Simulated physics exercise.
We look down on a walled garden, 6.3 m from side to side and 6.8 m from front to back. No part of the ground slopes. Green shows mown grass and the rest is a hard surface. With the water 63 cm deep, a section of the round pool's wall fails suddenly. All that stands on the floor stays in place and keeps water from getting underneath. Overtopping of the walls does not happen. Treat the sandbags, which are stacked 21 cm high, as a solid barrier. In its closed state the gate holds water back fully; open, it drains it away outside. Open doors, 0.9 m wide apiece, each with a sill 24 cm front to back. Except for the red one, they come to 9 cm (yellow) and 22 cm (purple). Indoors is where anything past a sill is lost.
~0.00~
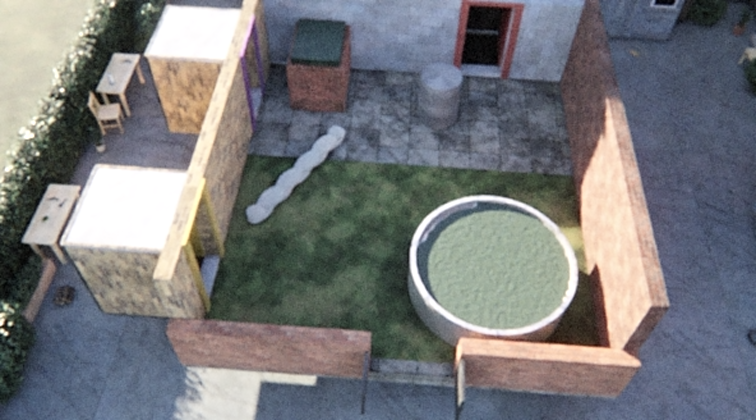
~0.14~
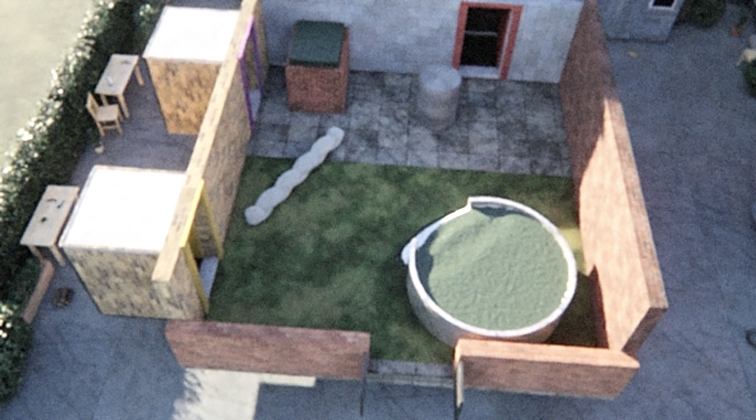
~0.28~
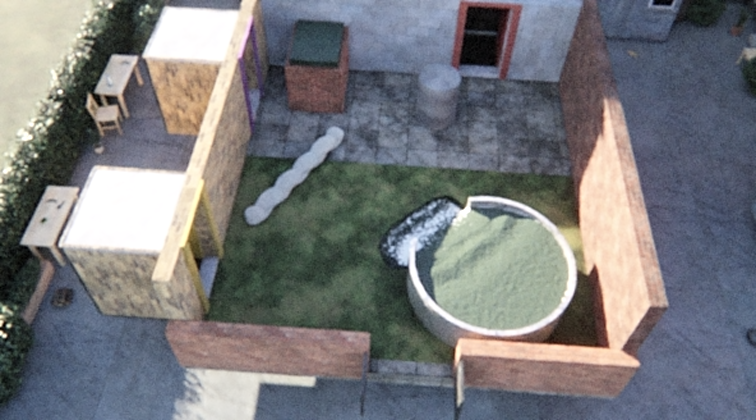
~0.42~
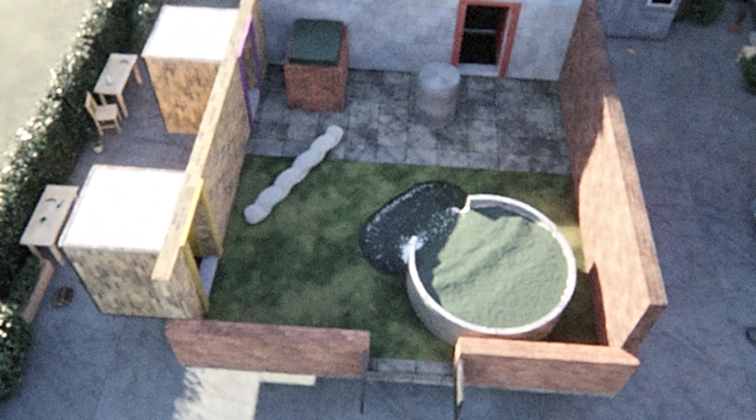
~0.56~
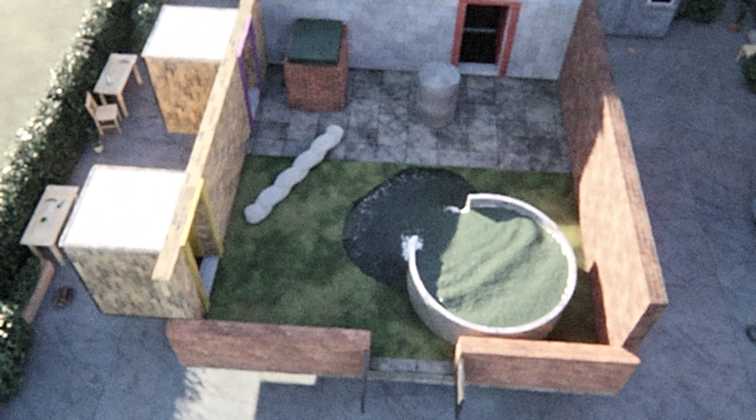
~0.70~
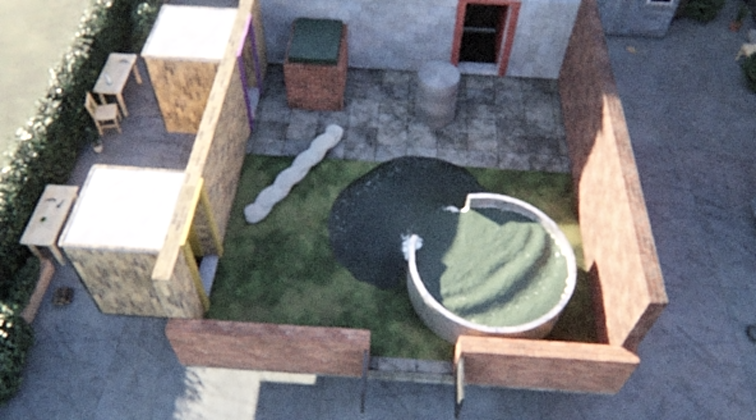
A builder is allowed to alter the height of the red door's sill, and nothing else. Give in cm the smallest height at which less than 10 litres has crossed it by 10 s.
5.5 cm.
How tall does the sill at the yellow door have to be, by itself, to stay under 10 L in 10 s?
Yellow - roughly 9.0 cm.
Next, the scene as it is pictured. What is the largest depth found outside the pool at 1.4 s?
32 cm.
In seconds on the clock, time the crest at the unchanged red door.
The depth peaks at about 10.0 seconds.
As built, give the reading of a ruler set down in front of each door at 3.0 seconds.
Yellow 9, purple 4, red 0 cm.
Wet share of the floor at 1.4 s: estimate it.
Some 30 per cent is wet.
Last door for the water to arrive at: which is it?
Door: Red.
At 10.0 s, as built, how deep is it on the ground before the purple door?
Lab note: Depth approx. 7.5 cm.
After 1.4 s water covers 30 % of the floor, deepest (32 cm) near (431, 229); it has not reached the red door.
After 3.0 s water covers 55 % of the floor, deepest (32 cm) near (350, 76); it has not reached the red door.
After 10.0 s water covers 95 % of the floor, deepest (11 cm) near (532, 235); 9 cm at the red door, 0 litres in over its 11 cm sill.
At the red door as built, the water arrived by 3.5 s and peaked near 9 cm at 10.0 s.
Run again over the same 10 s with other heights there, 14 litres in over 5 cm, 8 litres over 6 cm. The limit of 10 litres is kept from about 5.5 cm up.
